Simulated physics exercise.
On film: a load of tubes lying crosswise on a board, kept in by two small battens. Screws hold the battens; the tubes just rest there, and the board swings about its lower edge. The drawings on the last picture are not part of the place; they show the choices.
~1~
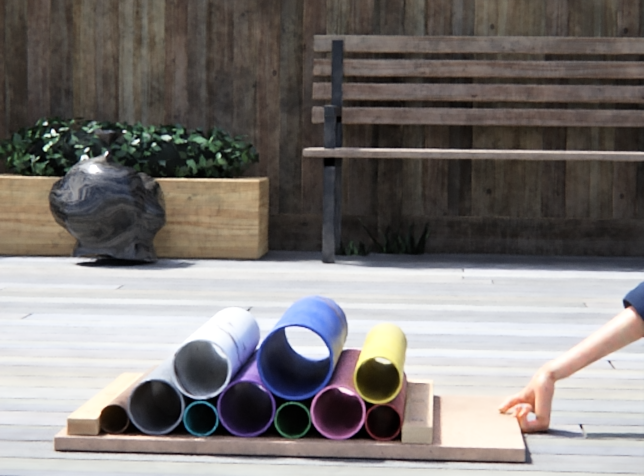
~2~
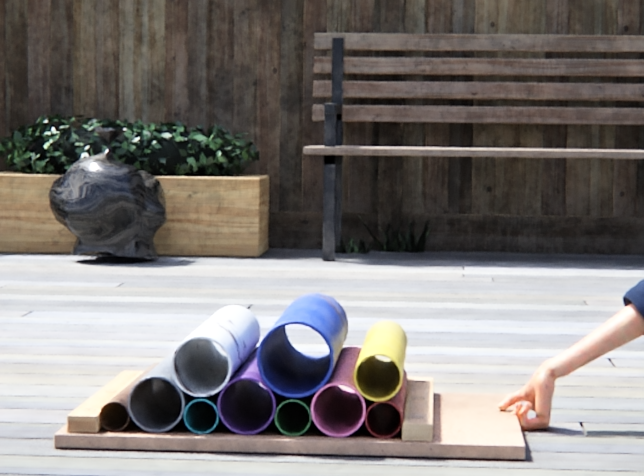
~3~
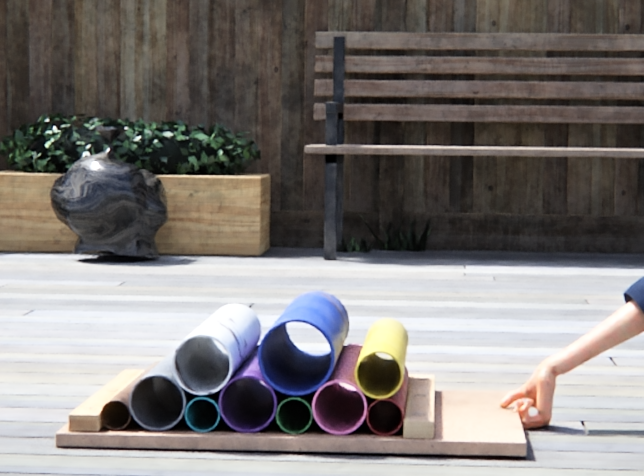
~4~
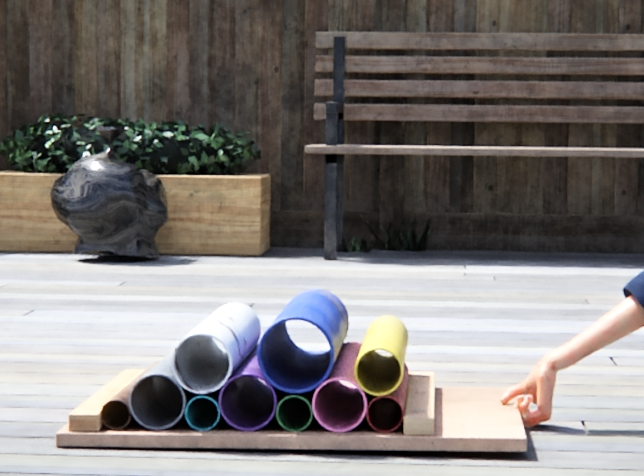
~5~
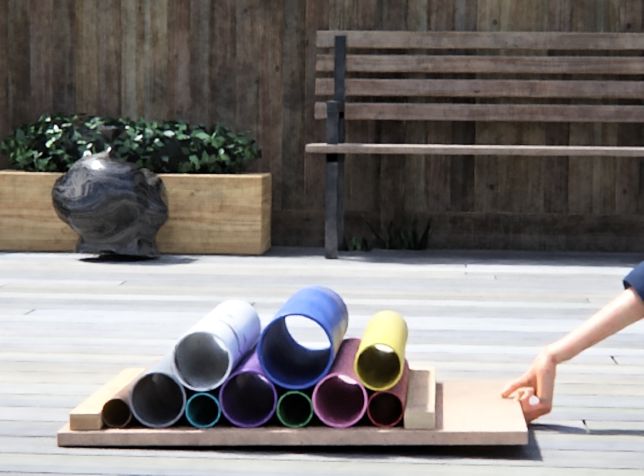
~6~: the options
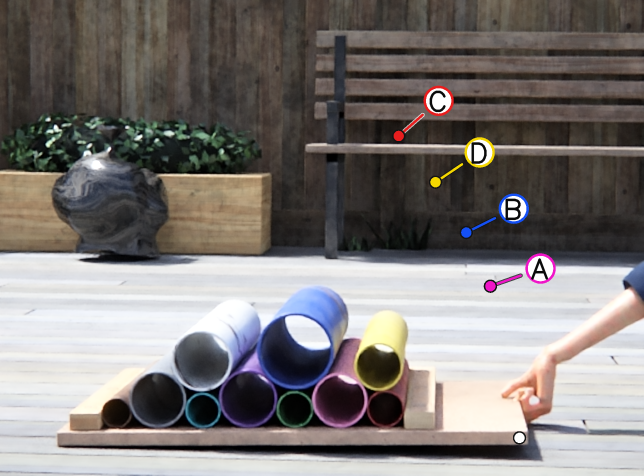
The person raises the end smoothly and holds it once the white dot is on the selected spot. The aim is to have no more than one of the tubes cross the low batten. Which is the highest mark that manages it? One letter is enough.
Mark C is as high as it can go.
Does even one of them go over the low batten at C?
No, at C.
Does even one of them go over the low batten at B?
No, at B.
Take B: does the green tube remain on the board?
The green tube: Yes.
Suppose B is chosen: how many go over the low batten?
It comes to none.
On the copy, A at (490, 286); B at (467, 233); C at (399, 136); D at (435, 182); the white dot at (519, 438).
On C. First, board at 21°.
Then, board at 41°.
Finally, board at 42°, none over the low batten.
By contrast, A none over the low batten; B none over the low batten; D none over the low batten.
